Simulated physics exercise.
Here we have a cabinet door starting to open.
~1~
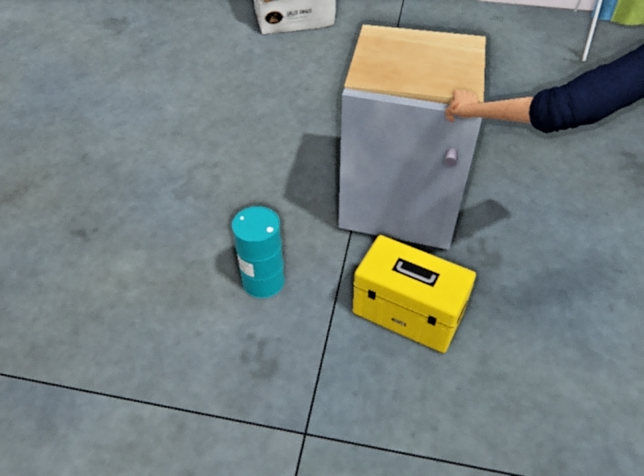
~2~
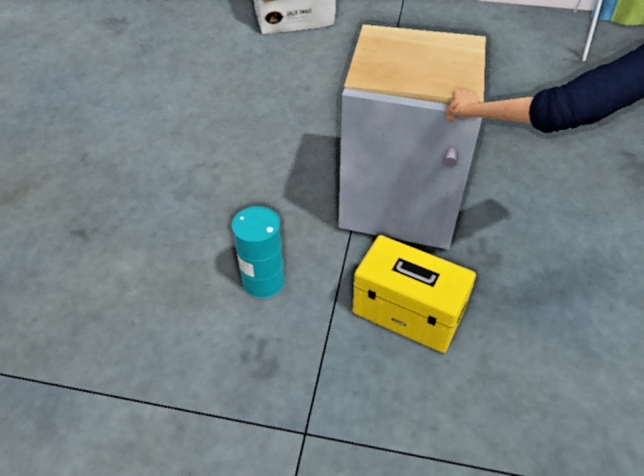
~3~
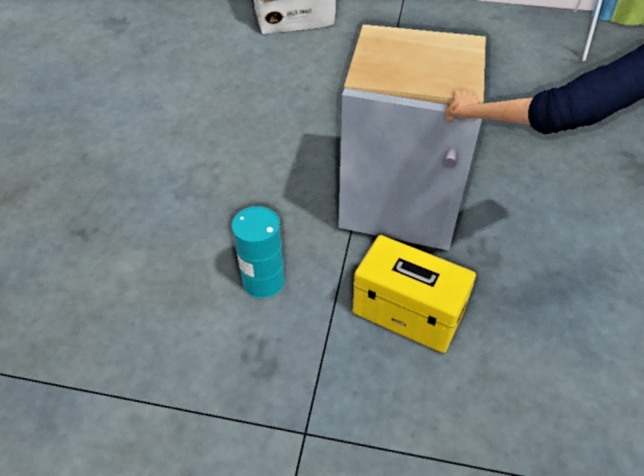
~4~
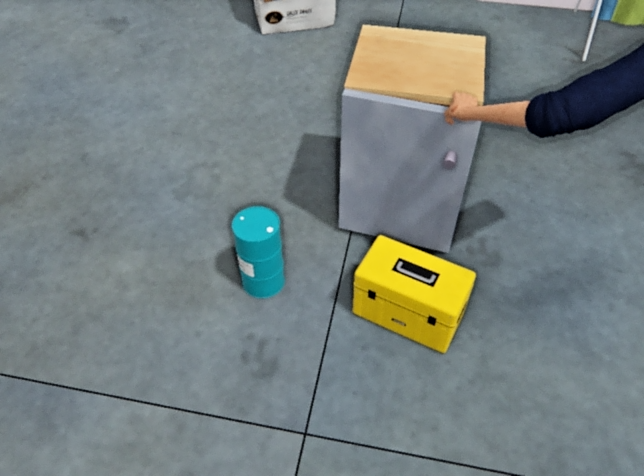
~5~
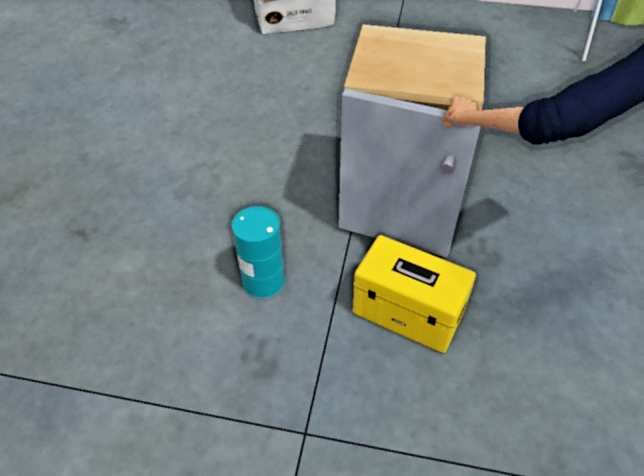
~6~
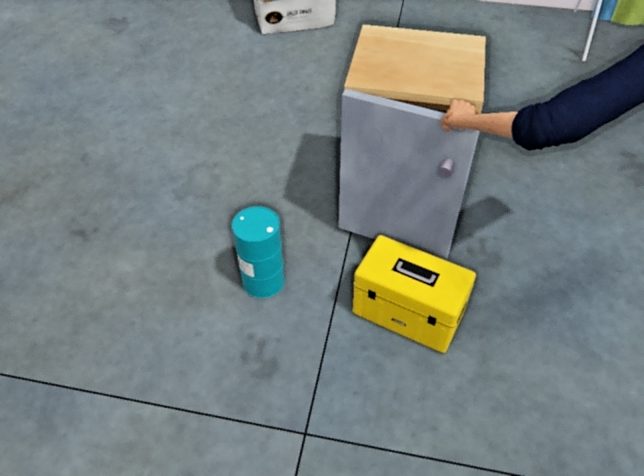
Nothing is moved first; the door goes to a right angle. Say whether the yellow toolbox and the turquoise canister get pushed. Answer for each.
The yellow toolbox gets shoved and the turquoise canister stays untouched.
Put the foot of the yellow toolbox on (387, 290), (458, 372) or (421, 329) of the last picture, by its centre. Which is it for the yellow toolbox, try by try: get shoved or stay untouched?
Try by try, it is struck; is left alone; gets shoved.
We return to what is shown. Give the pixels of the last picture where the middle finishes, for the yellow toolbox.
Roughly at (375, 337).
Then, 1.10 s after the last picture, door 51° open; yellow toolbox moved a little near (392, 316); turquoise canister at rest near (260, 254).
At rest, the yellow toolbox is pushed along, near (375, 337); the turquoise canister remains where it is, near (260, 254).
